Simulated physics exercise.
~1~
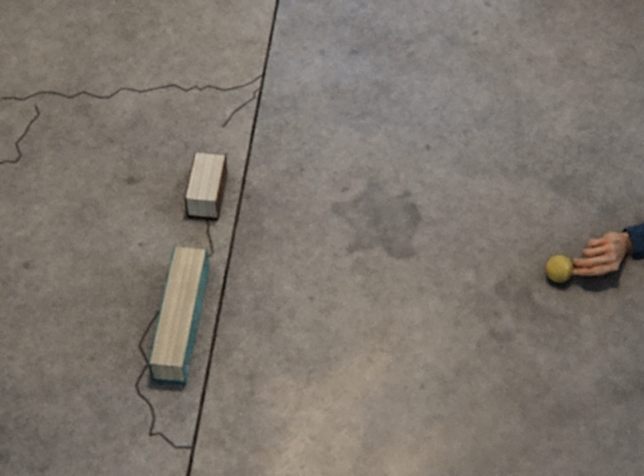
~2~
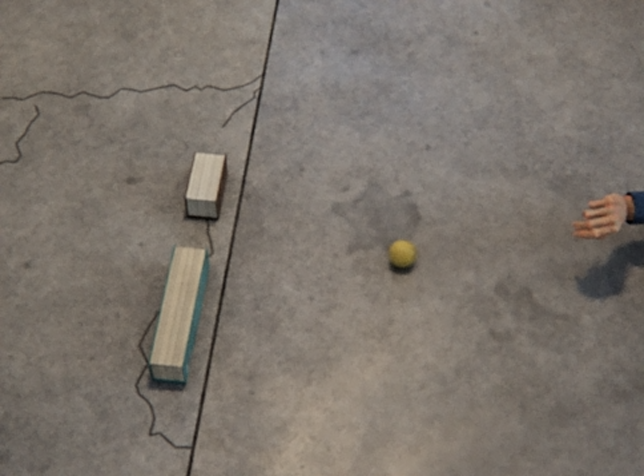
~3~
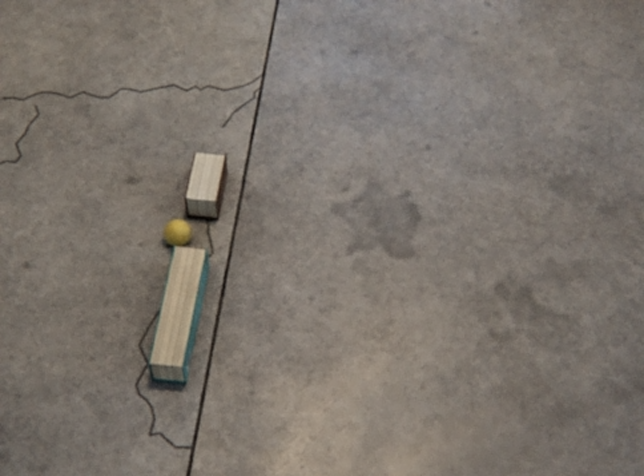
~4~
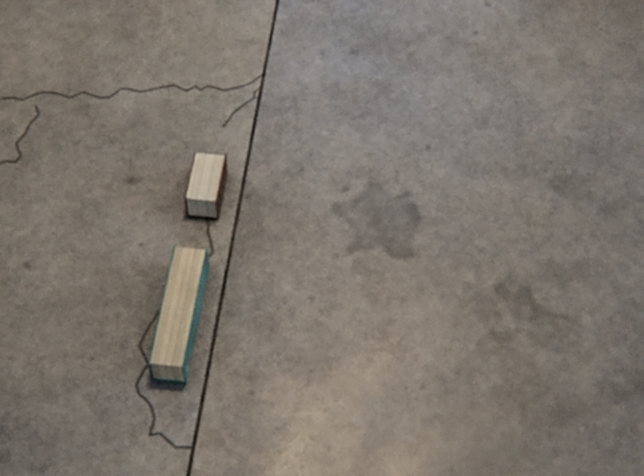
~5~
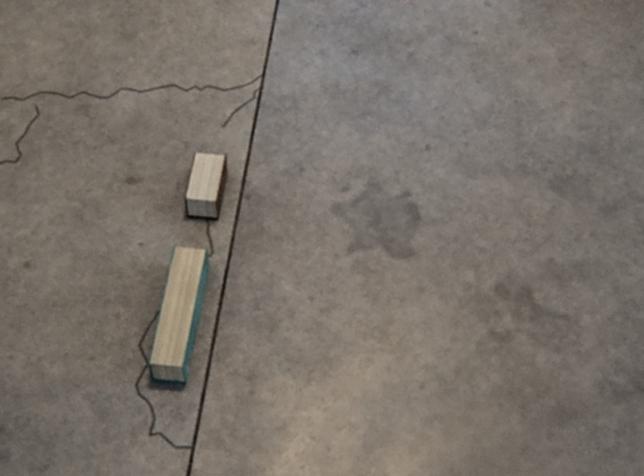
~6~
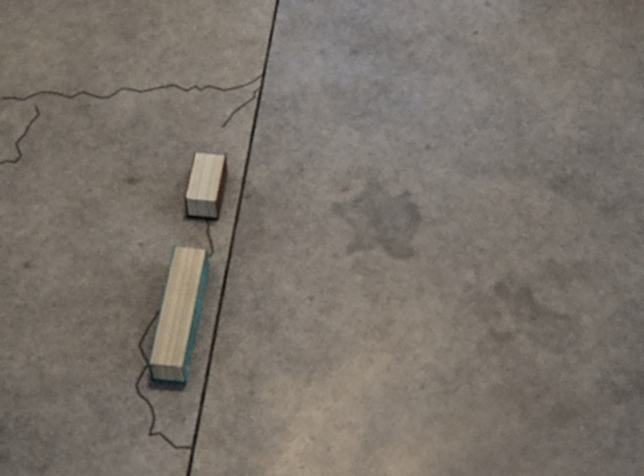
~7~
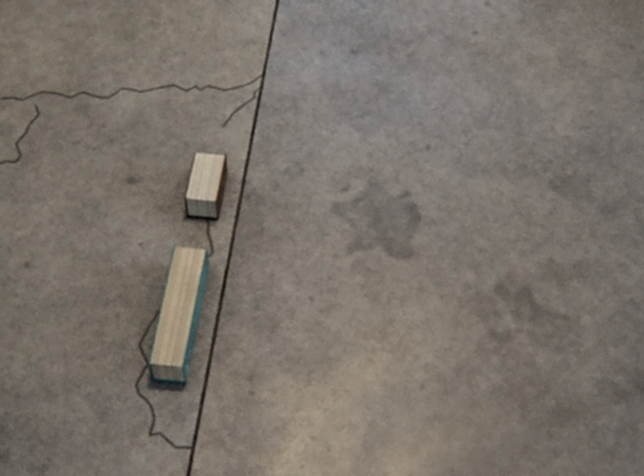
A yellow ball, maybe a lemon, rolled left across a concrete floor after a hand let it go and drew back. It reached the gap between two blocks, passed through and went out of view, leaving both blocks standing where they were.
